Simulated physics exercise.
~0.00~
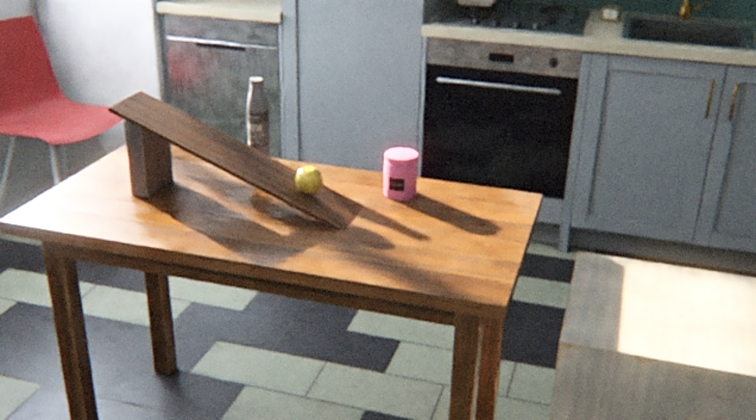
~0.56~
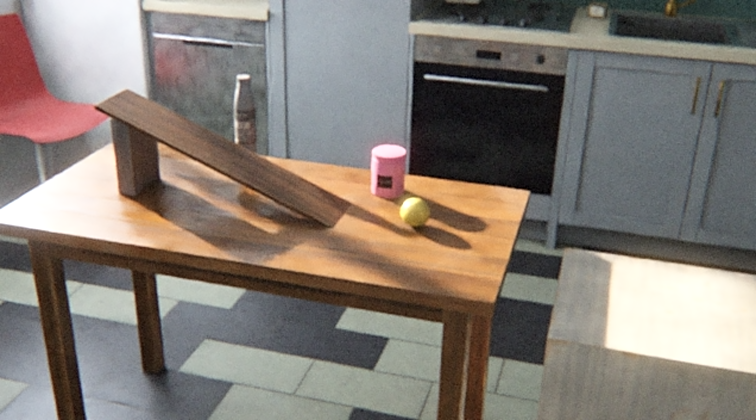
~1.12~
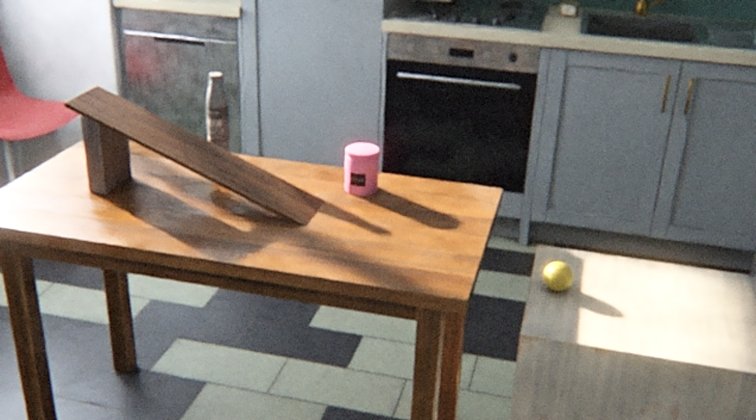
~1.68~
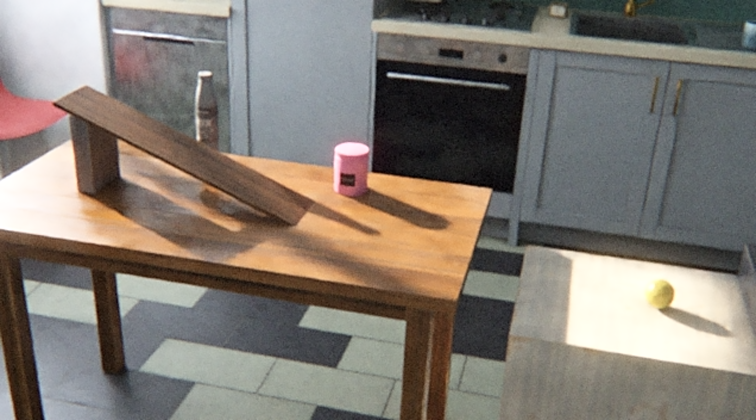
A wooden table held a ramp, a grey bottle and a pink jar, and a yellow apple rolled off the ramp, passed the jar, cleared the gap beyond the table and ended up on the lower top to the right.
